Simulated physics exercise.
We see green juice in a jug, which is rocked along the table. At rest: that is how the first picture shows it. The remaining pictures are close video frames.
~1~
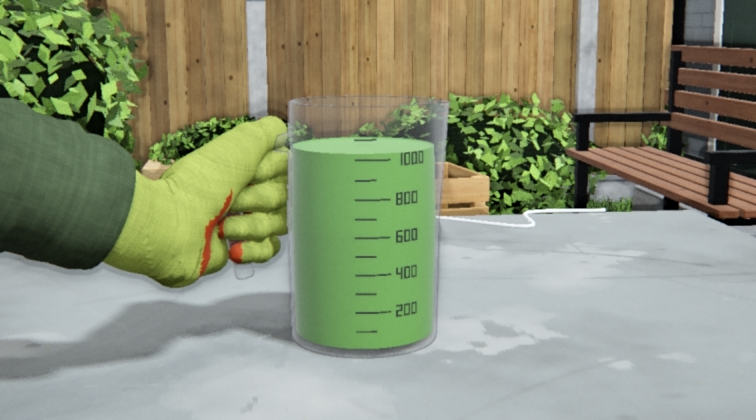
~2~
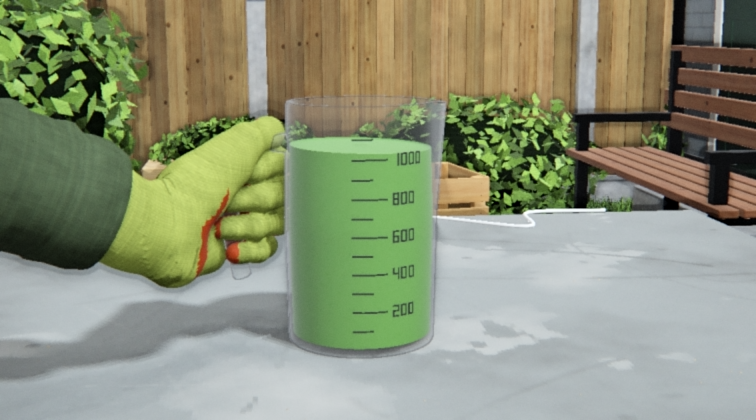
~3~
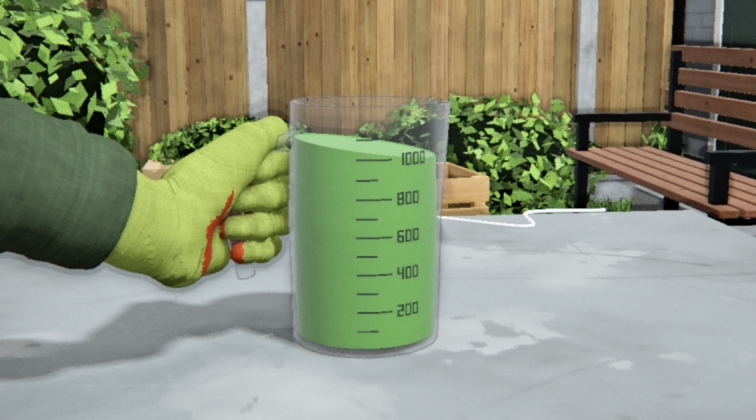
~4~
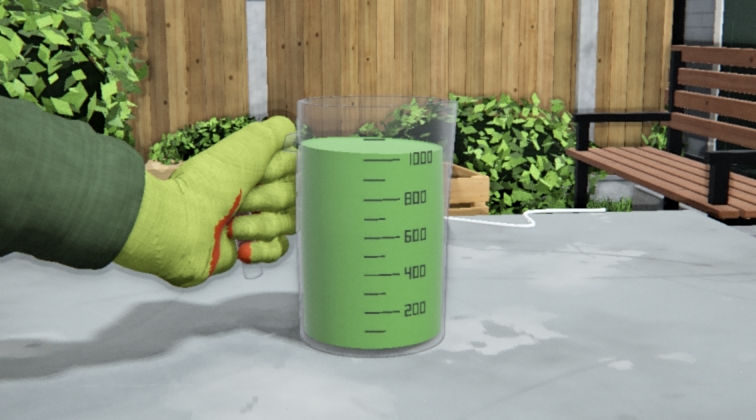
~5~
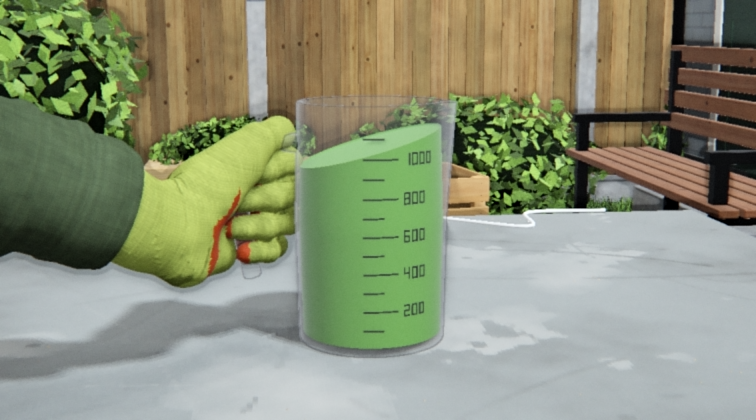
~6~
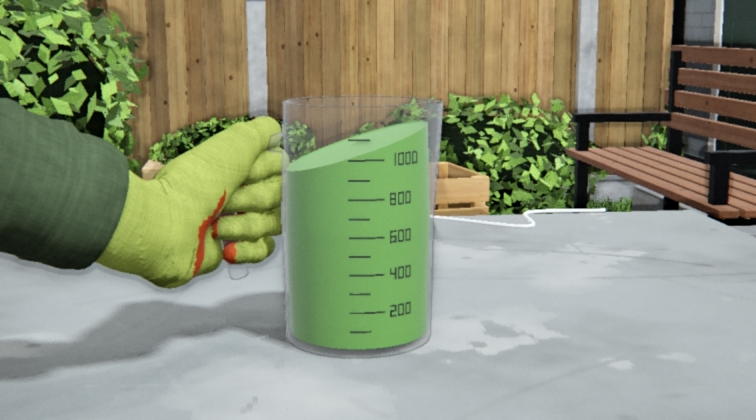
A green hand rocks a jug of green juice side to side, tilting the juice's surface.
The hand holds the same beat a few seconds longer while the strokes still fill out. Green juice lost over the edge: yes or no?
Yes.
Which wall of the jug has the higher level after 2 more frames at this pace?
The left edge.
Next, the highest wave so far goes over the rim.
Finally, the highest wave so far goes over the rim; some is on the top.
